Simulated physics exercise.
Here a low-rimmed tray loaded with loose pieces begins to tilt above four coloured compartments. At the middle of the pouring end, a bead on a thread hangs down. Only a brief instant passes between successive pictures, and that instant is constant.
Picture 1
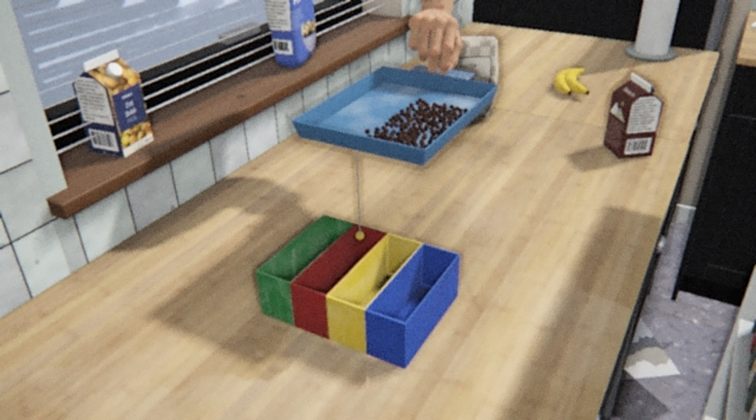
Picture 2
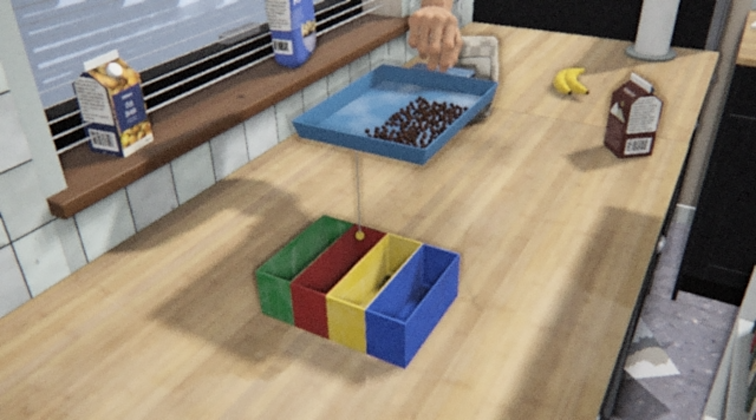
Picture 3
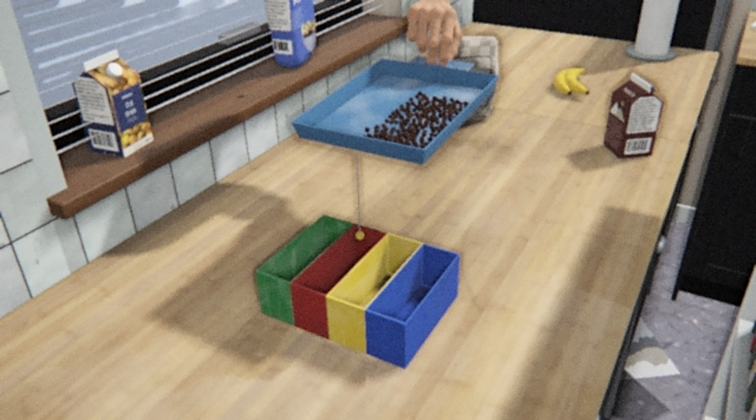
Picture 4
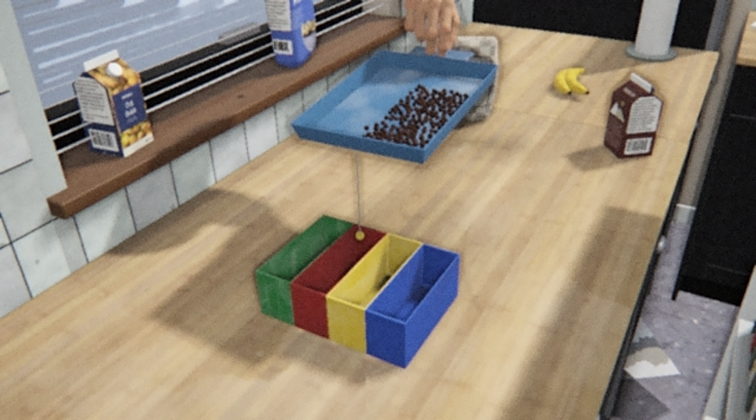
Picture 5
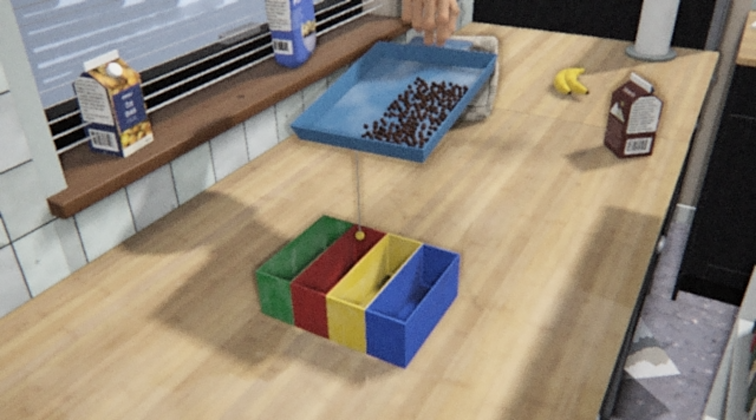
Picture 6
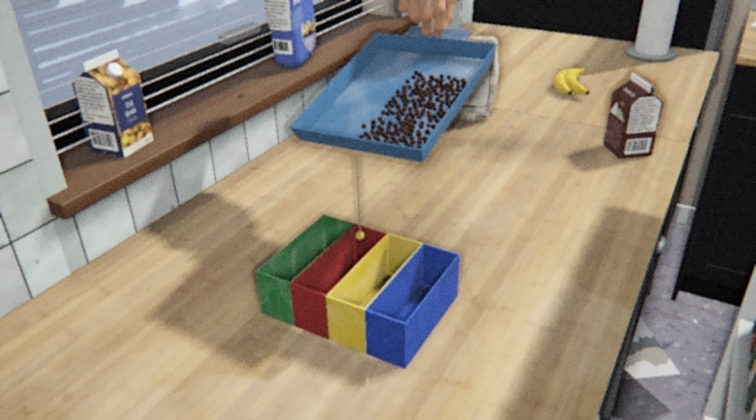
On a wooden kitchen counter, a hand holds a shallow blue tray of small dark brown berries level above green, red, yellow and blue compartments, a bead hanging on a thread beneath it. The tray then slowly tilts, its far side rising and its near left corner lowest, while the bead stays still.
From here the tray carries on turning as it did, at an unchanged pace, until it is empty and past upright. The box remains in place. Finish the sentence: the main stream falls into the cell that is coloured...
The main stream falls into the cell that is coloured green.
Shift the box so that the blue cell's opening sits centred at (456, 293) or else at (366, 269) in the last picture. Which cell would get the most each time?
In order of the tries: Green and red.
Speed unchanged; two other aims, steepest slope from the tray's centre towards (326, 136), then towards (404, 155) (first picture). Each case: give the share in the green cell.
In order: About 60, then 0 percent.
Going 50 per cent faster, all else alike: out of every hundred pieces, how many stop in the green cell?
Share: Roughly 40%.
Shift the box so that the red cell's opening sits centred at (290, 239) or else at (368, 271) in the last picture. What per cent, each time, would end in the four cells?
Roughly 90 per cent, then roughly 40 per cent.
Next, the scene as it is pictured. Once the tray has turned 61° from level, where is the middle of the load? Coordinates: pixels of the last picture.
Close to (369, 132).
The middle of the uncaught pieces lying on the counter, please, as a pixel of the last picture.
I'd say near (248, 282), give or take.
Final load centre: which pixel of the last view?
I'd say the middle ends up at about (305, 299).
Shortly afterwards, tray tipped steeply; the whole lot on the tray.
Next, tray tipped past a quarter turn; near a quarter on the tray; near a quarter in the green cell; near a quarter in the red cell; a little in the yellow cell; only a few in the blue cell; near a third falling or outside the box.
Some moments later, tray tipped past a quarter turn; near half in the green cell; near a quarter in the red cell; a little in the yellow cell; only a few in the blue cell; a little falling or outside the box.
In the end, tray tipped past a quarter turn; near half in the green cell; near a quarter in the red cell; a little in the yellow cell; only a few in the blue cell; a little outside the box.
